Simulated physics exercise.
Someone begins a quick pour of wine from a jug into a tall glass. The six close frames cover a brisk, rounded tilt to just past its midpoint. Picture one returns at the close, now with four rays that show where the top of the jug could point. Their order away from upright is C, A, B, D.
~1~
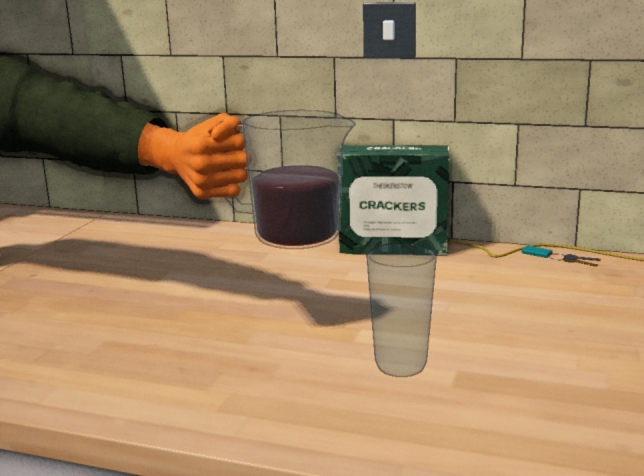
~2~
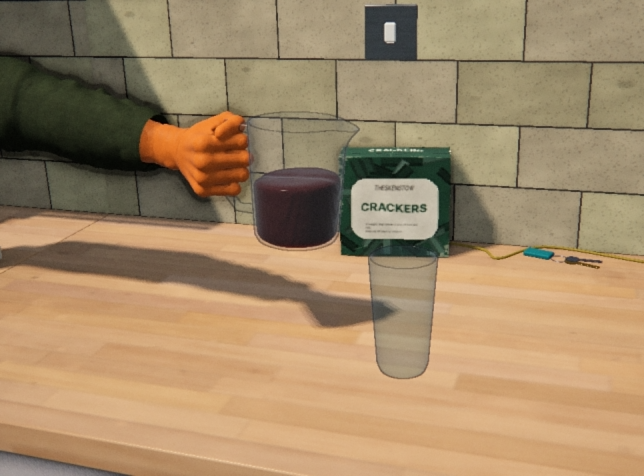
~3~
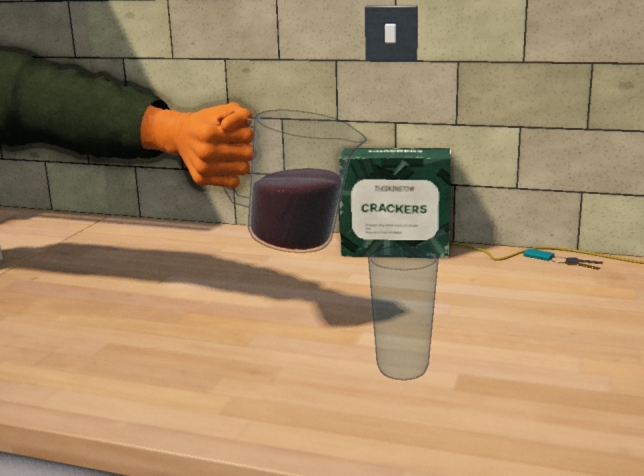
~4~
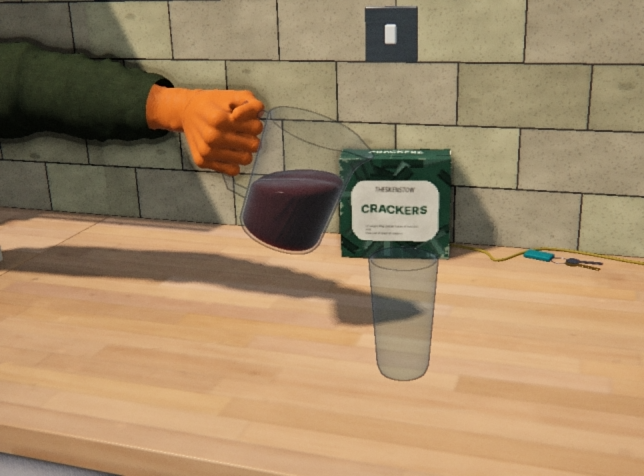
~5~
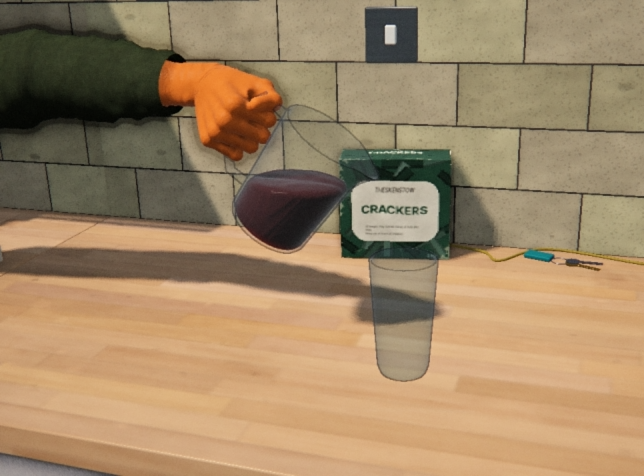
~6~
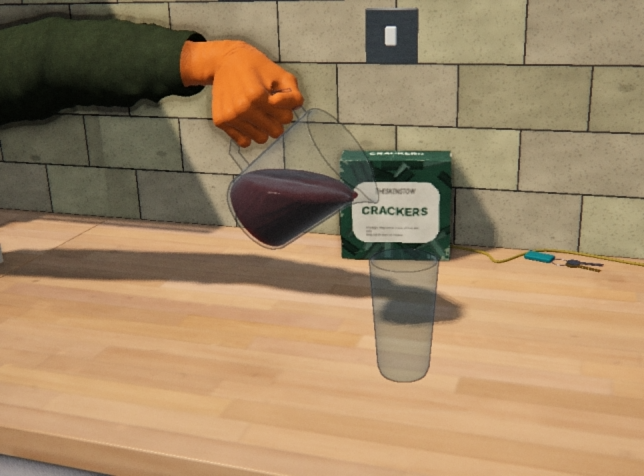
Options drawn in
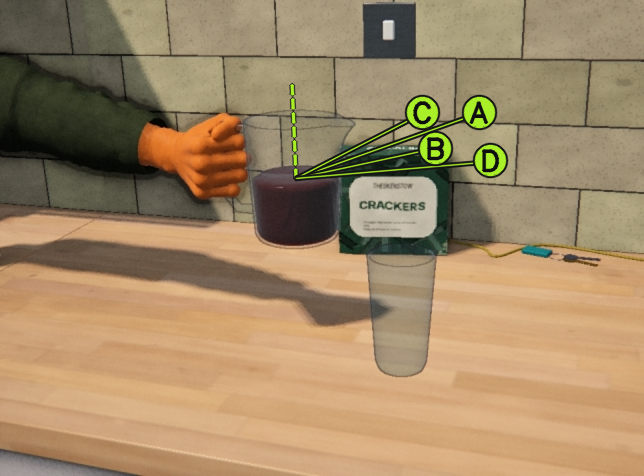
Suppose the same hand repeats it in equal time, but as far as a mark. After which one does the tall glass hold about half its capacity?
B.
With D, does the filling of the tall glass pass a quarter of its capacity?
Yes, it does.
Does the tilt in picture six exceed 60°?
No.
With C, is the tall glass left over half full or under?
Under half.
On the marked copy, A at (463, 118); B at (419, 151); C at (407, 121); D at (474, 163).
Choosing A, the tall glass ends with about 32 % of what it can hold.
Choosing B, the tall glass ends with about 48 % of what it can hold; 3 % of the wine is spilt.
Choosing C, the tall glass ends with about 18 % of what it can hold.
Choosing D, the tall glass ends with about 63 % of what it can hold; 4 % of the wine is spilt.
